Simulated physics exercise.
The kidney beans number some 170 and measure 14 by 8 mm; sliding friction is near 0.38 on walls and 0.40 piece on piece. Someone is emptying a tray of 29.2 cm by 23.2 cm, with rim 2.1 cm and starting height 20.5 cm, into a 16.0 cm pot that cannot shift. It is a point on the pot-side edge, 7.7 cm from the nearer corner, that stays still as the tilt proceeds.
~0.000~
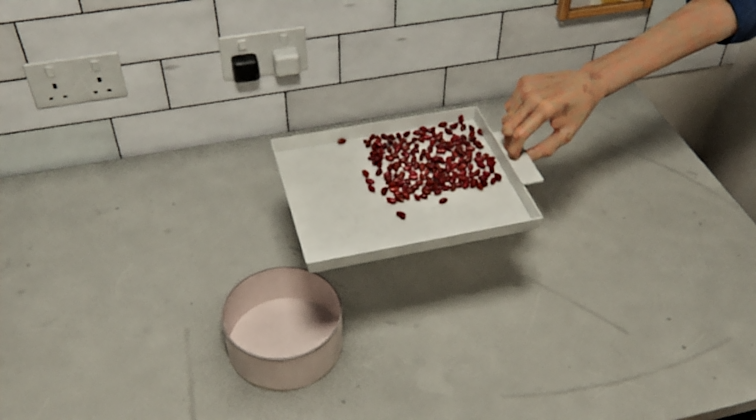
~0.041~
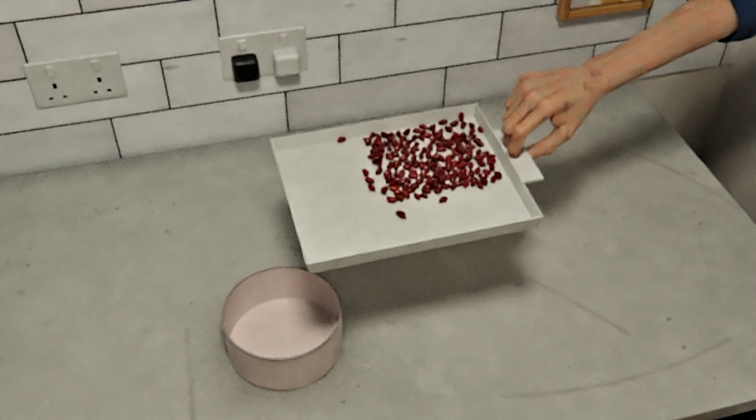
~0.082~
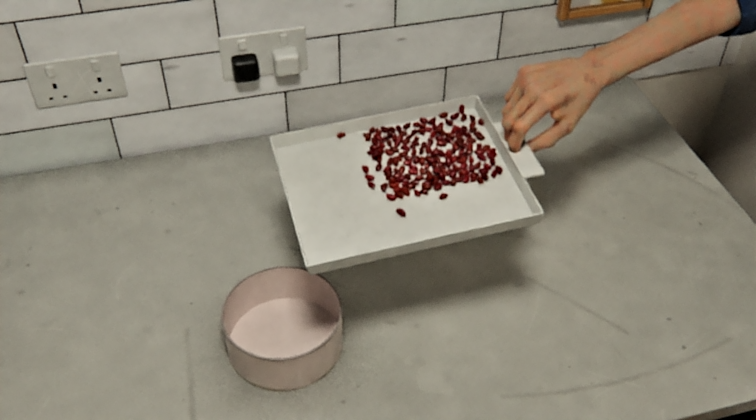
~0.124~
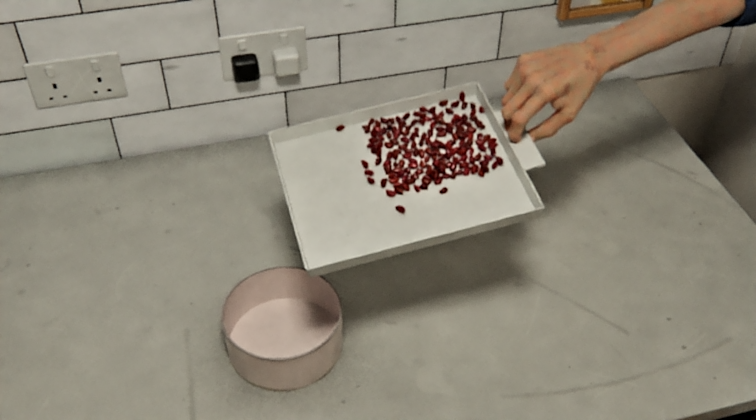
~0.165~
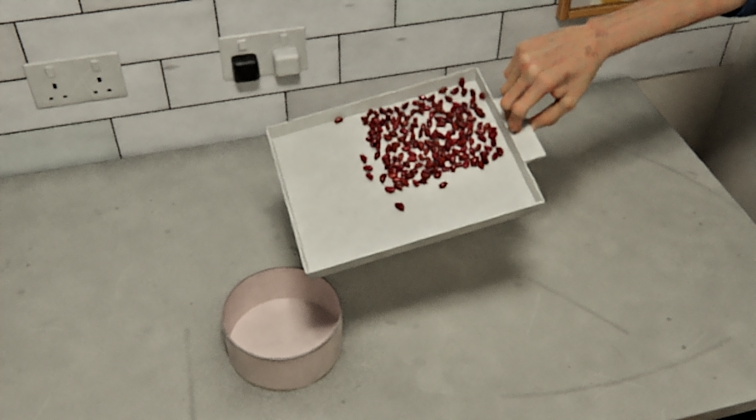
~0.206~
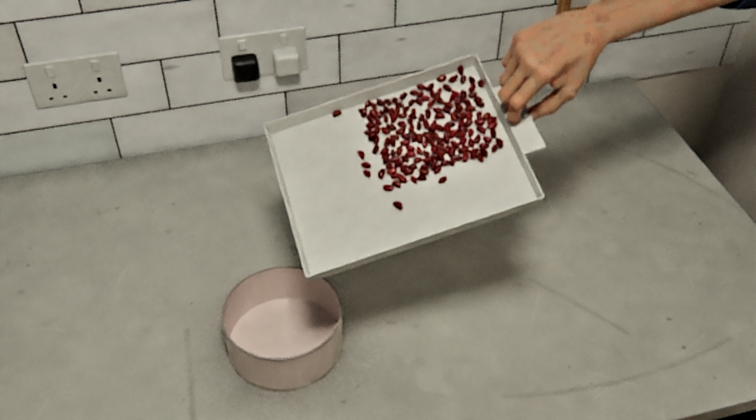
A hand gradually tilts a white tray of red beans above a round pink pot.
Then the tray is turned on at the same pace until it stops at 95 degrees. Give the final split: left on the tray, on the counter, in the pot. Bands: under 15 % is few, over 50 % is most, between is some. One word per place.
Left on the tray: Few, counter: Most, pot: Some.
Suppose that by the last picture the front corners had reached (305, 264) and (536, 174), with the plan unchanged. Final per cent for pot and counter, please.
That works out as pot 35 and counter 50.
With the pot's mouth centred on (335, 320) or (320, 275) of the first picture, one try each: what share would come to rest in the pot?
Estimates: 40 in a hundred and 0 in a hundred.
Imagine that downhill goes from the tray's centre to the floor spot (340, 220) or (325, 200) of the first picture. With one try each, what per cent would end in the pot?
That would be close to 45 per cent and then close to 15 per cent.
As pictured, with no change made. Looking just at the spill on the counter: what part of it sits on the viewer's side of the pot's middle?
About 100 per cent.
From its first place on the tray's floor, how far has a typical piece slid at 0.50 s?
Displacement on the tray: About 9 cm.
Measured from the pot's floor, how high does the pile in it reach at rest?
Close to 1.0 cm up.
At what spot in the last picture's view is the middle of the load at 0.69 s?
I'd put it close to (319, 298).
Then, at 0.50 s, tilt 57 degrees; the tray holds 100 %, the pot 0 %.
After 0.69 s, tilt 82 degrees; the tray holds 60 %, the pot 0 %.
After 1.00 s, tilt 95 degrees; the tray holds 5 %, the pot 30 %.
At rest (2.3 s), tray 0 %, counter 65 %, pot 30 %.
